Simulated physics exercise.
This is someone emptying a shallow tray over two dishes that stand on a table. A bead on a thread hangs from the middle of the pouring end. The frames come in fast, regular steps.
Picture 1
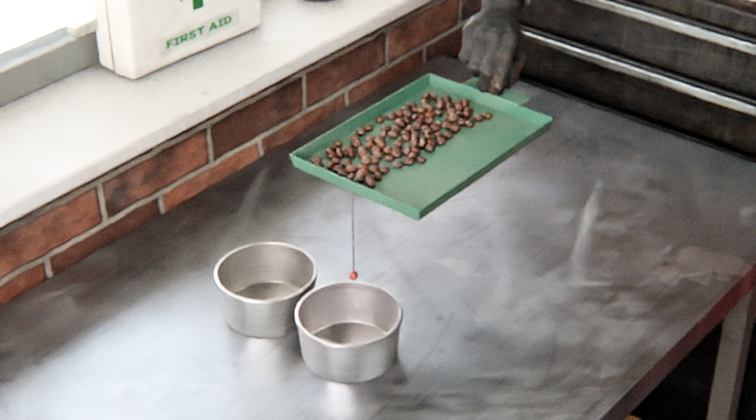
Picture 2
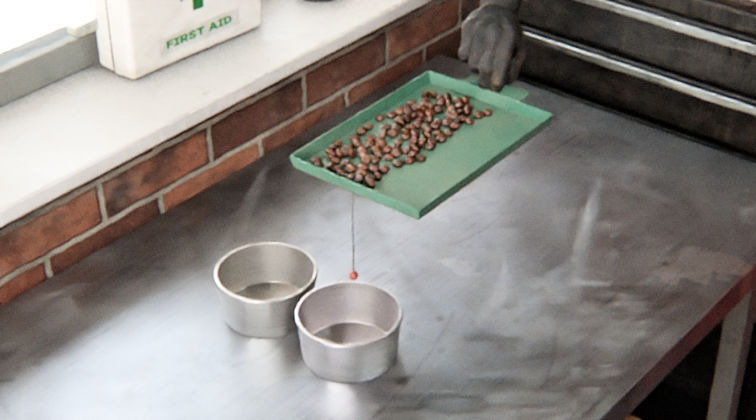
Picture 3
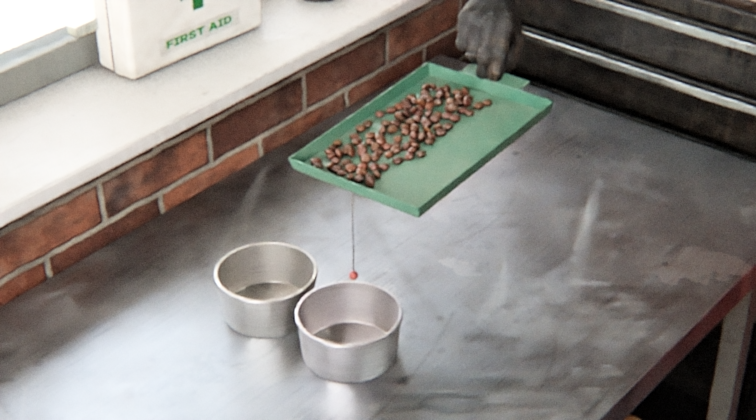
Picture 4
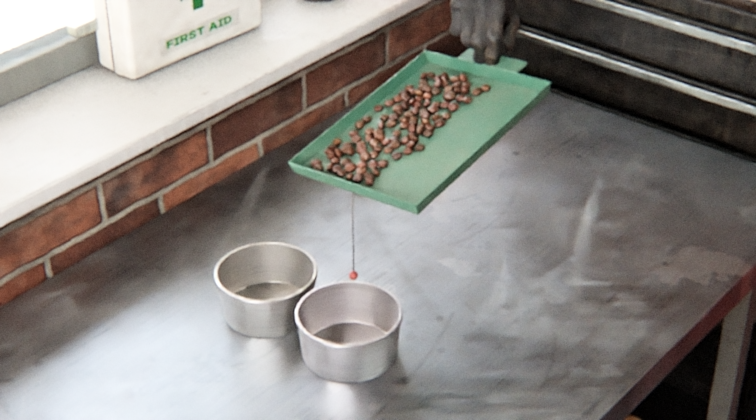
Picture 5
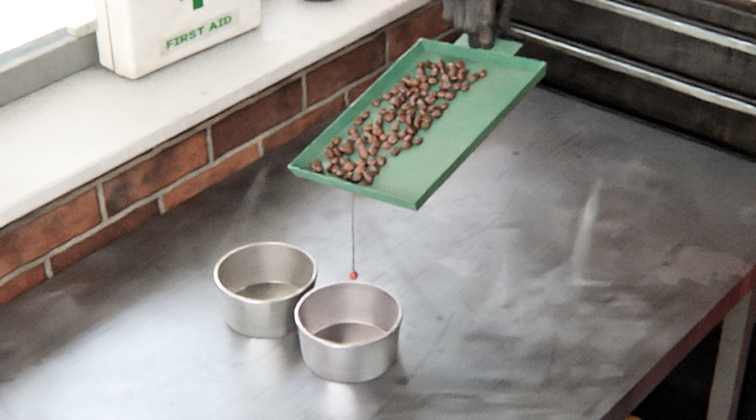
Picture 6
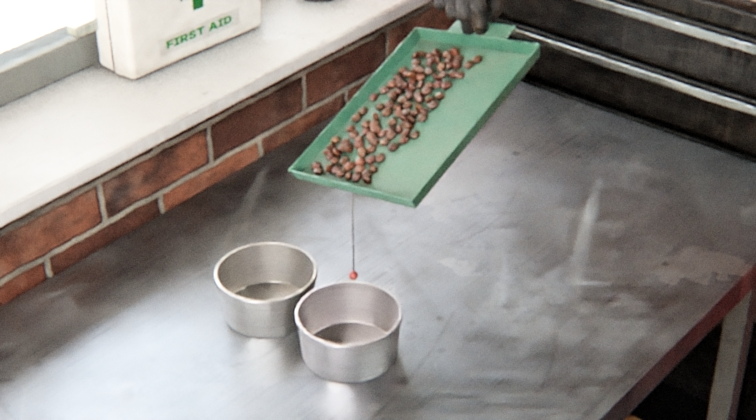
The footage shows a dark hand holding a green tray of small brown pieces above two round metal dishes on a table, a red bead hanging beneath it, then gradually raising the far end while the tray's near left corner dips slightly.
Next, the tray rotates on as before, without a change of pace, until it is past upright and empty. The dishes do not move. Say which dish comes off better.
It favours the left dish.
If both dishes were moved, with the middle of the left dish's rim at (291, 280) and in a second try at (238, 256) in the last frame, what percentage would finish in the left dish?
Roughly 80 per cent, and 40 per cent.
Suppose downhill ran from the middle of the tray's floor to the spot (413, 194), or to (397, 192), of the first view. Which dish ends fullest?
In turn: Right; the right dish.
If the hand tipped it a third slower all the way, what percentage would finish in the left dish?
About 90 per cent.
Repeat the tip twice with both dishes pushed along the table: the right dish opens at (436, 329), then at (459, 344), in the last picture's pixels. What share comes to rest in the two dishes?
In turn 20 and 0 in a hundred.
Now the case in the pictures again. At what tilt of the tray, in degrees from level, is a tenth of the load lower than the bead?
Near 80 degrees.
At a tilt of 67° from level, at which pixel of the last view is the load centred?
Roughly at (321, 159).
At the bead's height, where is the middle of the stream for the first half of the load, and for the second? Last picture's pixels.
Around (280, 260) and then (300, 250).
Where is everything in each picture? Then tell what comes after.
The first frame shows corners of the pouring end at (294, 154) and (419, 208), level; middle of the load at (406, 133), flat chocolate drops; left dish at (232, 310); right dish at (315, 354); bead on its thread at (354, 275).
The second frame shows corners of the pouring end at (294, 155) and (418, 207), level; middle of the load at (406, 132).
The third frame shows corners of the pouring end at (293, 158) and (417, 205), tipped barely, lowest at the left corner; middle of the load at (405, 127).
The fourth frame shows corners of the pouring end at (293, 161) and (416, 203), tipped a little, lowest at the left corner; middle of the load at (404, 120).
The fifth frame shows corners of the pouring end at (292, 165) and (413, 200), tipped clearly, lowest at the left corner; middle of the load at (402, 113).
The sixth frame shows corners of the pouring end at (292, 168) and (411, 198), tipped clearly, lowest at the left corner; middle of the load at (398, 107); left dish at (232, 310); right dish at (315, 354).
Soon, tray tipped steeply; nearly all on the tray; a small part in the air.
A while on, tray tipped past a quarter turn; a small part on the tray; a stray few in the right dish; most in the left dish; a small part in the air.
Towards the end, tray tipped past a quarter turn; a stray few in the right dish; most in the left dish; a small part outside both.
Finally, tray tipped past a quarter turn; a stray few in the right dish; most in the left dish; a small part outside both.
